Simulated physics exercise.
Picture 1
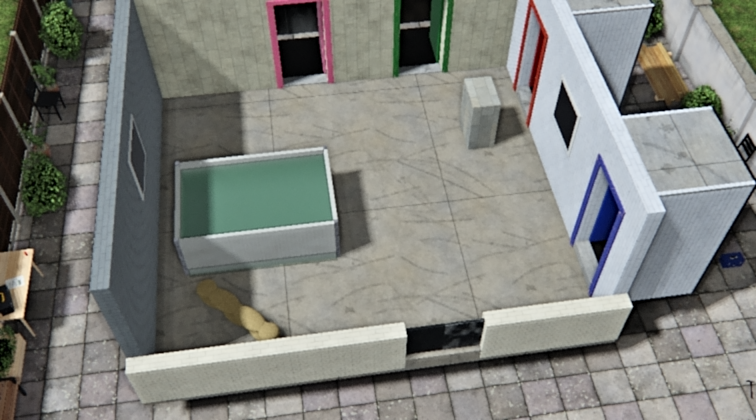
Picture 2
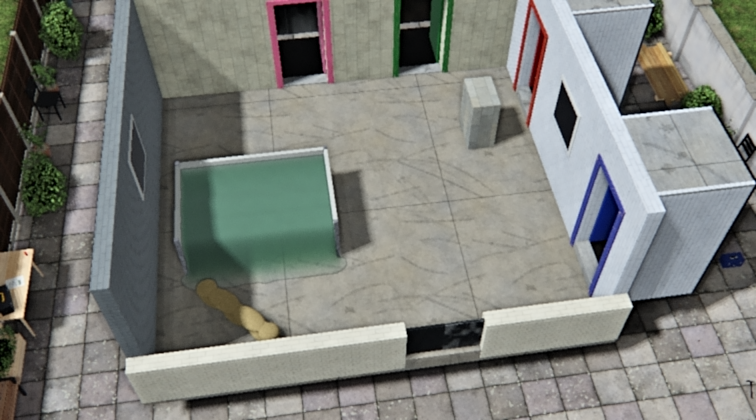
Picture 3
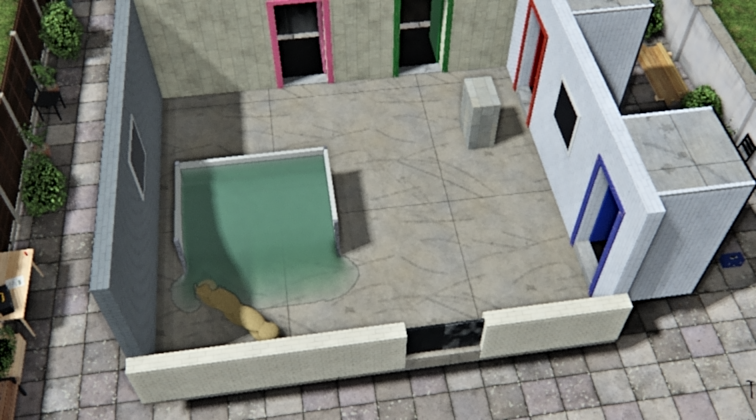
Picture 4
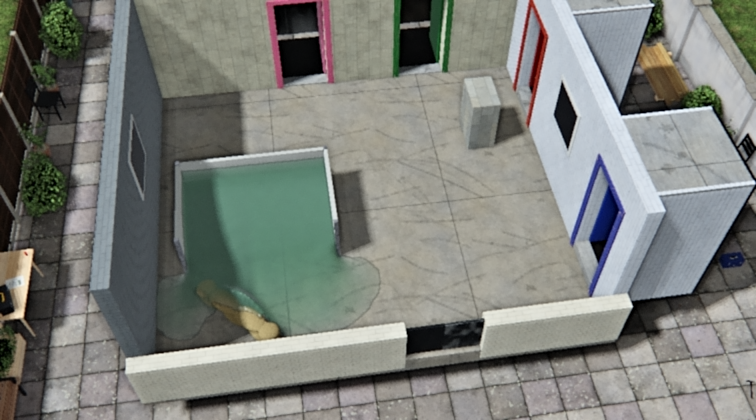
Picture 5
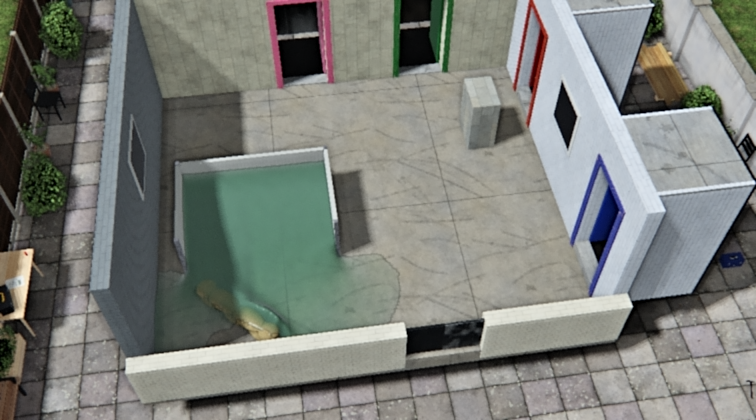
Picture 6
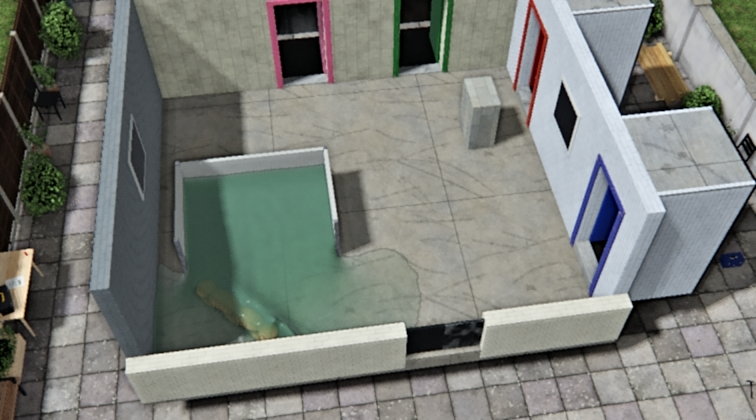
At the start, green water sits still in a pale rectangular tank inside a walled yard, beside a lumpy tan object. The tank's near side gives way and water pours across the floor toward the front wall, spreading around and over the tan object and widening to the right.
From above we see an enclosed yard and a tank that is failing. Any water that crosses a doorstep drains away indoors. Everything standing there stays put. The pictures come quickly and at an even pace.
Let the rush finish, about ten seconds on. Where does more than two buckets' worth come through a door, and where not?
Result: The red door will not top two buckets. The pink door will top two buckets. The blue door will top two buckets. The green door will top two buckets.
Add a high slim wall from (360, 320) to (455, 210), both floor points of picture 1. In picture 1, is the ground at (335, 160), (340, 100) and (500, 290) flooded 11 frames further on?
Results in sequence: Bone-dry / bone-dry / swamped.
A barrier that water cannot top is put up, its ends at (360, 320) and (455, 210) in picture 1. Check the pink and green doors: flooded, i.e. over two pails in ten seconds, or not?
Pink door falls short, green door overshoots.
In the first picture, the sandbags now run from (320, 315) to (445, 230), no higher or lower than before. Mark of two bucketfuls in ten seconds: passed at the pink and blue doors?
Pink door: Stays beneath; blue door: Tops it.
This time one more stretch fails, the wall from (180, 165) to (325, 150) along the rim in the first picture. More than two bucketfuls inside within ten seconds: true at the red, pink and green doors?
As I see it, the red door overshoots, while the pink door overshoots and the green door overshoots.
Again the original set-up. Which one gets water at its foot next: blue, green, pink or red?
The blue-painted one, before the others.
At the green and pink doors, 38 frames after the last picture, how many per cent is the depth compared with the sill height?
Some 230 percent, then some 100 percent.
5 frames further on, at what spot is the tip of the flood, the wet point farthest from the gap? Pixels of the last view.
The wet point farthest out is around (526, 330).
A moment on, water covers 20 % of the floor; the red door not reached, the pink door not reached, the blue door not reached, the green door not reached.
Next, water covers 35 % of the floor; the red door not reached, the pink door not reached, the blue door under two buckets in, the green door not reached.
Then, water covers 55 % of the floor; the red door wet at the sill, nothing in, the pink door not reached, the blue door far over two buckets in, the green door not reached.
Later, water covers 80 % of the floor; the red door wet at the sill, nothing in, the pink door wet at the sill, nothing in, the blue door far over two buckets in, the green door under two buckets in.
In the end, water covers 95 % of the floor; the red door wet at the sill, nothing in, the pink door over two buckets in, the blue door far over two buckets in, the green door over two buckets in.
